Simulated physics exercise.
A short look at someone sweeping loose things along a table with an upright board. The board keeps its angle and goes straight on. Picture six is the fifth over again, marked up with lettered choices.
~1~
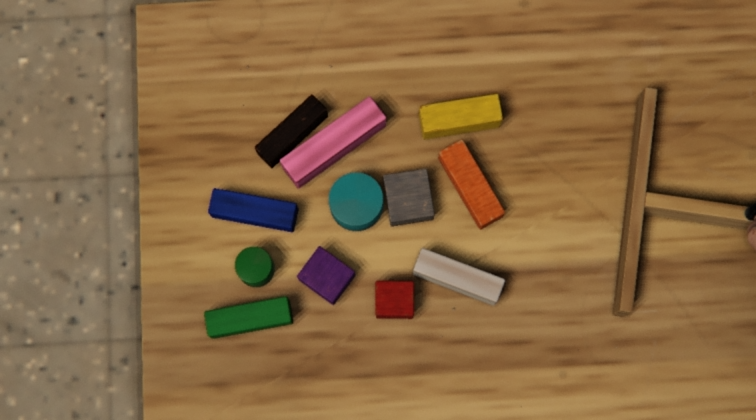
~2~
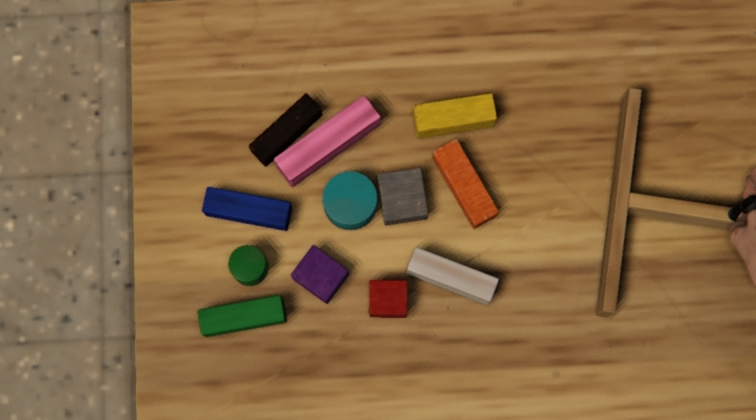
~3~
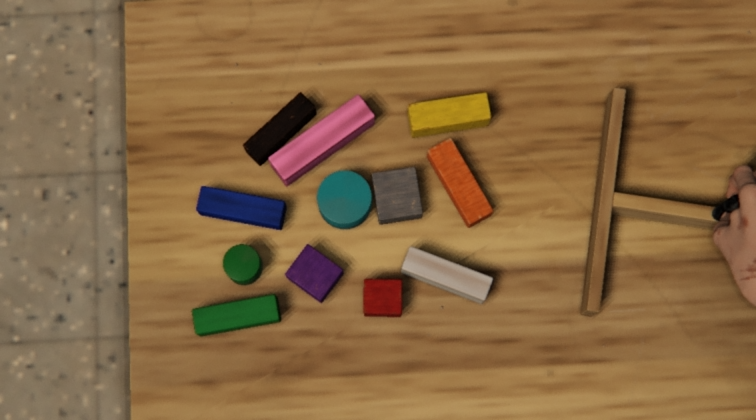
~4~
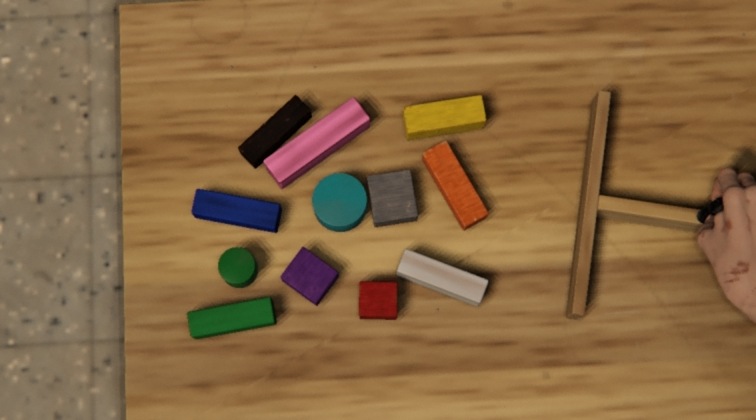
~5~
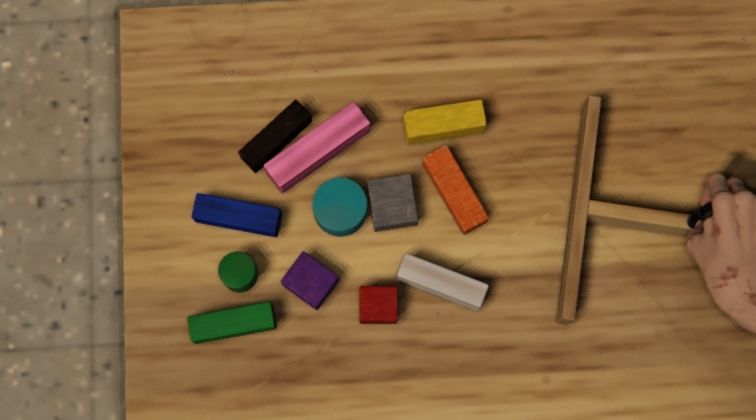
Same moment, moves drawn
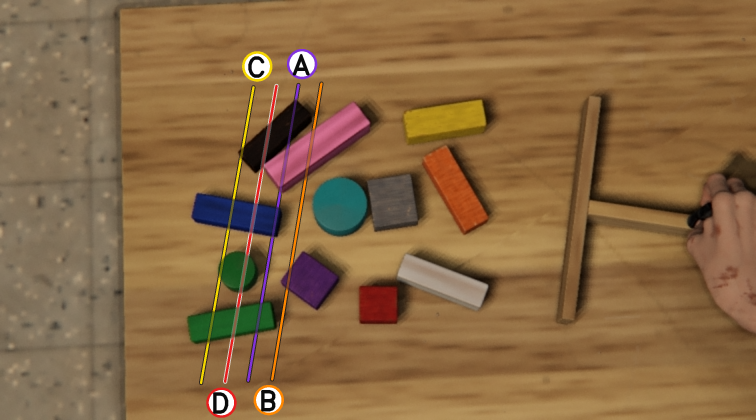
At first, coloured blocks, bars and round pieces lie scattered on a wooden table, with a T-shaped wooden tool to their right. A hand comes further into view at the right, pushing the tool steadily left across bare wood, narrowing the gap while the pieces stay untouched and still on the table.
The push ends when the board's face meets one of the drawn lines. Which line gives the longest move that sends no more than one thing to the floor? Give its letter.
Line C.
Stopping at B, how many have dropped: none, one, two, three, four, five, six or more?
By then, none.
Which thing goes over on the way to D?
The blue stick.
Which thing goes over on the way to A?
The blue stick.
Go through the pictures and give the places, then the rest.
In the first picture, black bar (291, 132); turquoise tin (357, 202); white stick (458, 277).
In the second picture, board (623, 198); yellow bar (455, 116).
In the third picture, board (608, 198); green stick (237, 316).
In the fourth picture, board (592, 200); grey block (392, 198).
In the fifth picture, board (582, 206); purple block (310, 281); pink stick (318, 148); blue stick (237, 215).
On the copy, A at (274, 230); B at (297, 228); C at (228, 232); D at (251, 231).
On C. First, board (455, 212); yellow bar (419, 119); white stick (394, 273).
Then, board (328, 219); blue stick (162, 221); green stick (204, 335).
Finally, board (229, 224); blue stick over the edge; green stick (135, 369); one fallen.
By contrast, A is within the limit but short; B is within the limit but short; D is within the limit but short.
